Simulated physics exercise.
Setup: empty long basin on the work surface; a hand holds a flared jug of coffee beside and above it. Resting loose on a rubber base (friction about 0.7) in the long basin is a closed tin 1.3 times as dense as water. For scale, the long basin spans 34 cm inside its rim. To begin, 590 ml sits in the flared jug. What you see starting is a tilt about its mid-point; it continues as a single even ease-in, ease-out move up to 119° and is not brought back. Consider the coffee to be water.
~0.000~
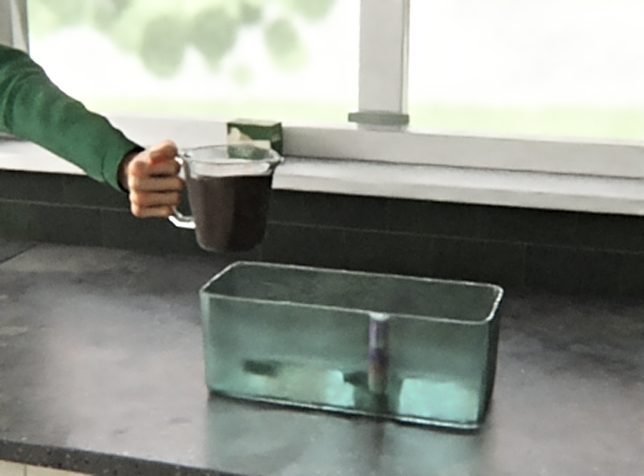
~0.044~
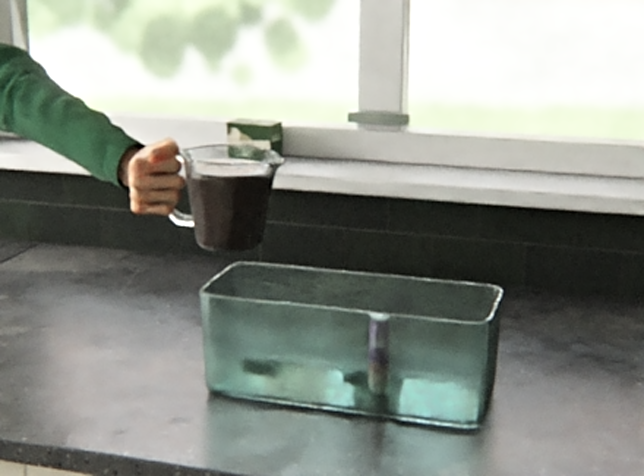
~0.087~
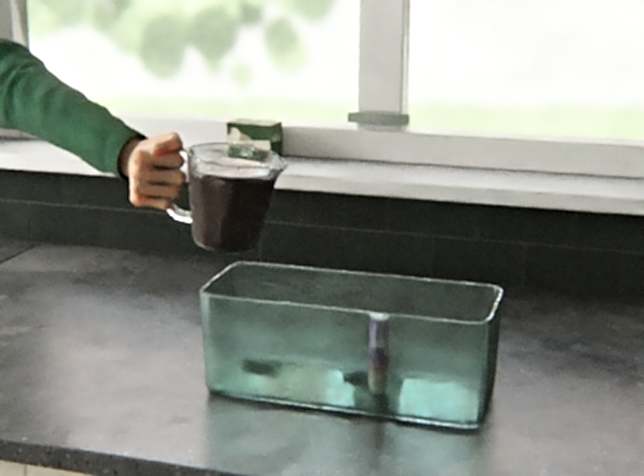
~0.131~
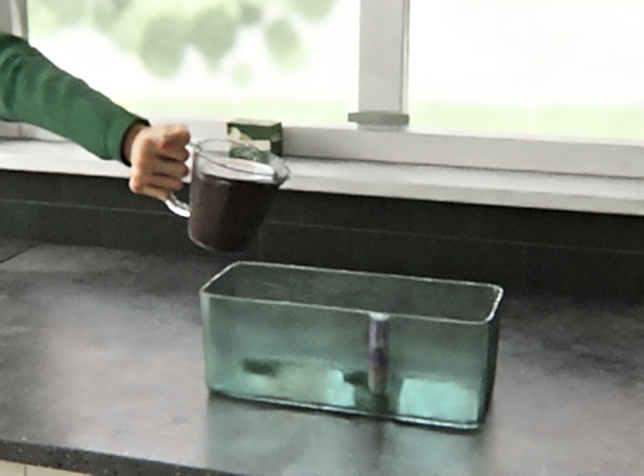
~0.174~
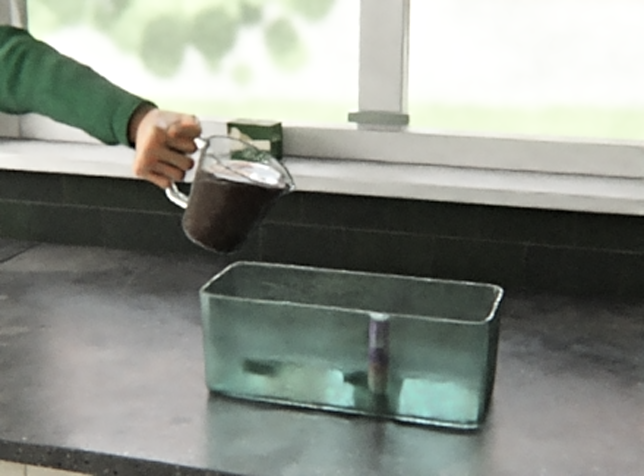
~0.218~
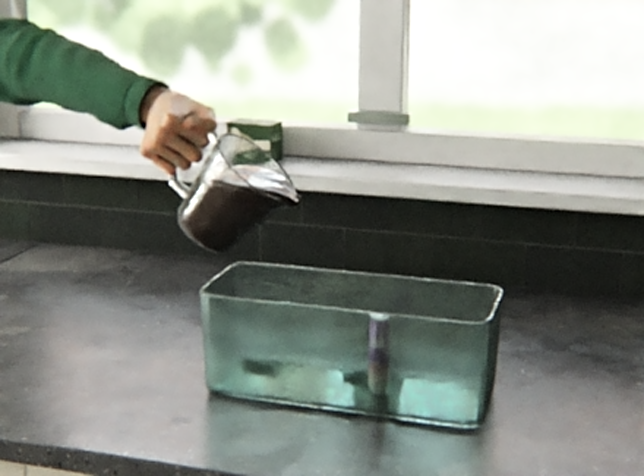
Glass jug of dark coffee tilting smoothly rightward in a green-sleeved hand above a long greenish basin on a dark counter.
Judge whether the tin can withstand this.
It does not keel over.
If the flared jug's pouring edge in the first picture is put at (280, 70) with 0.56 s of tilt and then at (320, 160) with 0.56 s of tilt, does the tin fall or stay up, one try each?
Trial 1 - tin tips; trial 2 - tin tips.
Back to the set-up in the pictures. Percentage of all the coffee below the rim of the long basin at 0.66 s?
Around 96 per cent of the whole.
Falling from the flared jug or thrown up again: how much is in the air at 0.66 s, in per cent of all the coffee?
Near 2 percent.
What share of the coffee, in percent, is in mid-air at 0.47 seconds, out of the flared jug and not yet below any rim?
My guess is roughly 16 %.
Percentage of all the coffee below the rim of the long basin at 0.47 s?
About 52%.
Then, 0.47 s in, the tilt is 112° and 33 per cent is still to pour; the tin stands where it began.
Then, 0.66 s in, the tilt is 119° and 1 per cent is still to pour; the tin stands where it began.
Then, 0.85 s in, the tilt is 119° and 0 per cent is still to pour; the tin stands where it began.
Then, 1.06 s in, the tilt is 119° and 0 per cent is still to pour; the tin stands where it began.
Finally, the tin stands where it began.
